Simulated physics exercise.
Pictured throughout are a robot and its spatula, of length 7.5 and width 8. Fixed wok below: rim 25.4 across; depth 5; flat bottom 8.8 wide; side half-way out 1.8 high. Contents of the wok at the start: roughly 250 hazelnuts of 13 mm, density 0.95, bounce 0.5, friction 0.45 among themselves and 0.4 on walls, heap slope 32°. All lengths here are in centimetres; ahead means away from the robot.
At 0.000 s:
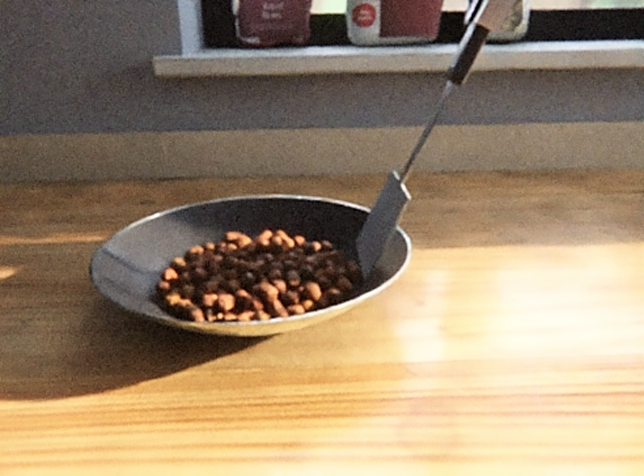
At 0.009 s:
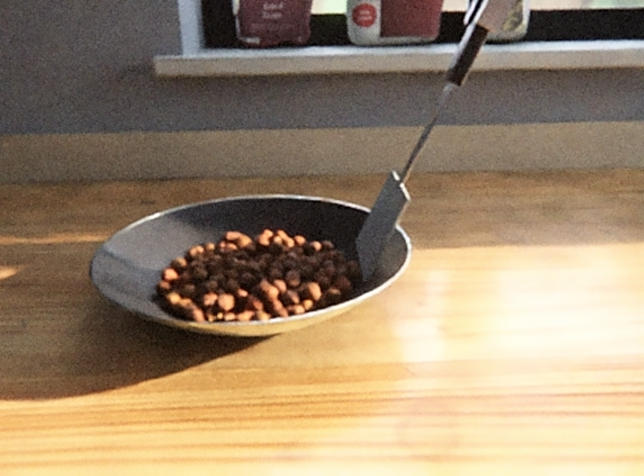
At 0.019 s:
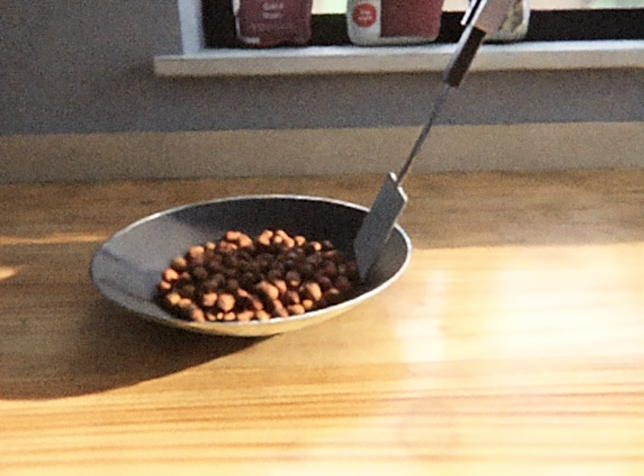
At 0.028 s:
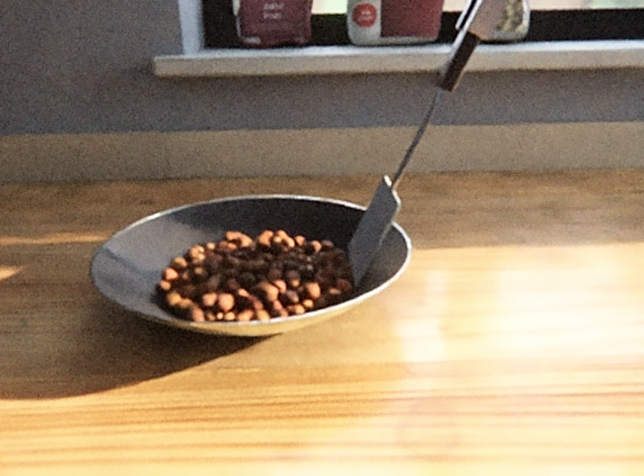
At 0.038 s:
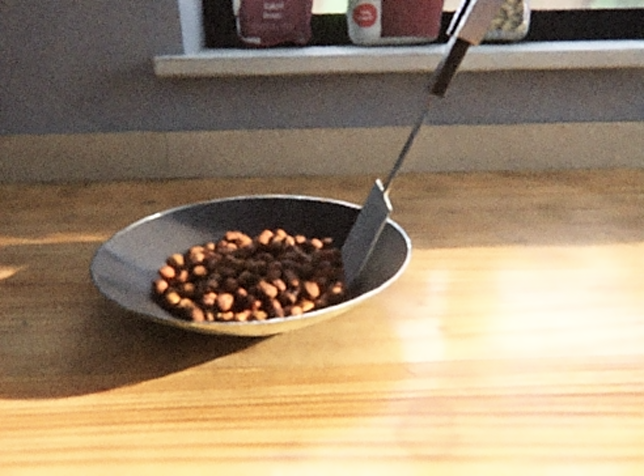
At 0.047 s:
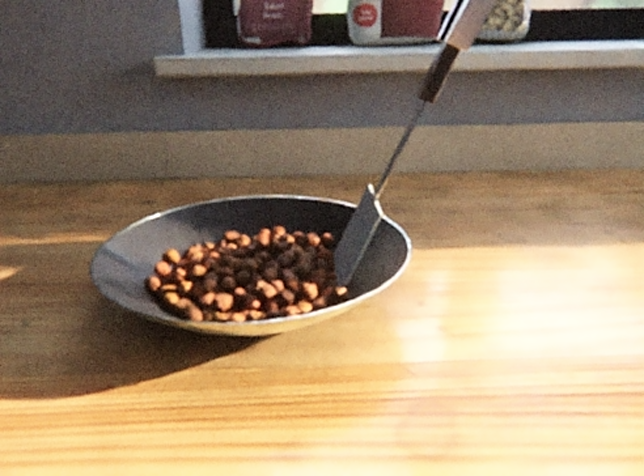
The footage shows a shallow wok of hazelnuts on a sunlit wooden surface, a spatula resting inside its right side. After staying nearly still, the spatula moves slightly left, nudging the nuts a little toward the left.
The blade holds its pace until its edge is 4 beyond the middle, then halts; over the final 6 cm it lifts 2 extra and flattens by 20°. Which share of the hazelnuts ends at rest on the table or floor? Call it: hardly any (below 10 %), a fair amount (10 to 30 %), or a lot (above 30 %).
Hardly any.
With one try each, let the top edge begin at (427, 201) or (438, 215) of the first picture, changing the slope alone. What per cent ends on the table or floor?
Close to 5 and 5 percent respectively.
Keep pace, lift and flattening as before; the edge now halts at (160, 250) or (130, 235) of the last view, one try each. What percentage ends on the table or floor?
40 % and 55 %.
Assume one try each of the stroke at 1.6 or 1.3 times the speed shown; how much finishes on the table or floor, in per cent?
Estimates, in order: 25 % and 15 %.
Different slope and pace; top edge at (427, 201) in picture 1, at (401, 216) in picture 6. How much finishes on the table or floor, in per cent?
Off the vessel, on the table or floor: Some 5 percent.
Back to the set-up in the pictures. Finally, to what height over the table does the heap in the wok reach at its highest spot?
It reaches about 6.0 cm.
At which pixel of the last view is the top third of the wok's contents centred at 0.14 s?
It is centred at about (177, 260).
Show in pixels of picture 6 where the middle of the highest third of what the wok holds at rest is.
(163, 258).
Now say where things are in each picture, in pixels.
The first picture shows the spatula top edge at (401, 183), sloping 65°; upper third of the load around (262, 268), from x 165 to 355, top at y 235; 254 in the wok.
The second picture shows the spatula top edge at (400, 183), sloping 65°; upper third of the load around (263, 268), from x 165 to 355, top at y 235.
The third picture shows the spatula top edge at (398, 185), sloping 65°; upper third of the load around (263, 268), from x 165 to 355, top at y 235.
The fourth picture shows the spatula top edge at (392, 188), sloping 65°; upper third of the load around (263, 268), from x 165 to 350, top at y 235.
The fifth picture shows the spatula top edge at (384, 193), sloping 65°; upper third of the load around (261, 267), from x 160 to 345, top at y 235.
The sixth picture shows the spatula top edge at (375, 198), sloping 65°; upper third of the load around (258, 266), from x 150 to 340, top at y 230; 254 in the wok.
After 0.10 s, sloping 65°, highest piece 5 above the table; 254 in the wok.
After 0.14 s, sloping 56°, highest piece 6 above the table; 254 in the wok.
After 0.37 s, sloping 45°, highest piece 6 above the table; 239 in the wok, 12 on the table or floor, 3 on the blade or in flight.
After 1.42 s, sloping 45°, highest piece 6 above the table; 239 in the wok, 15 on the table or floor.
In the end, 239 in the wok, 15 on the table or floor. That is 6 % on the table or floor.
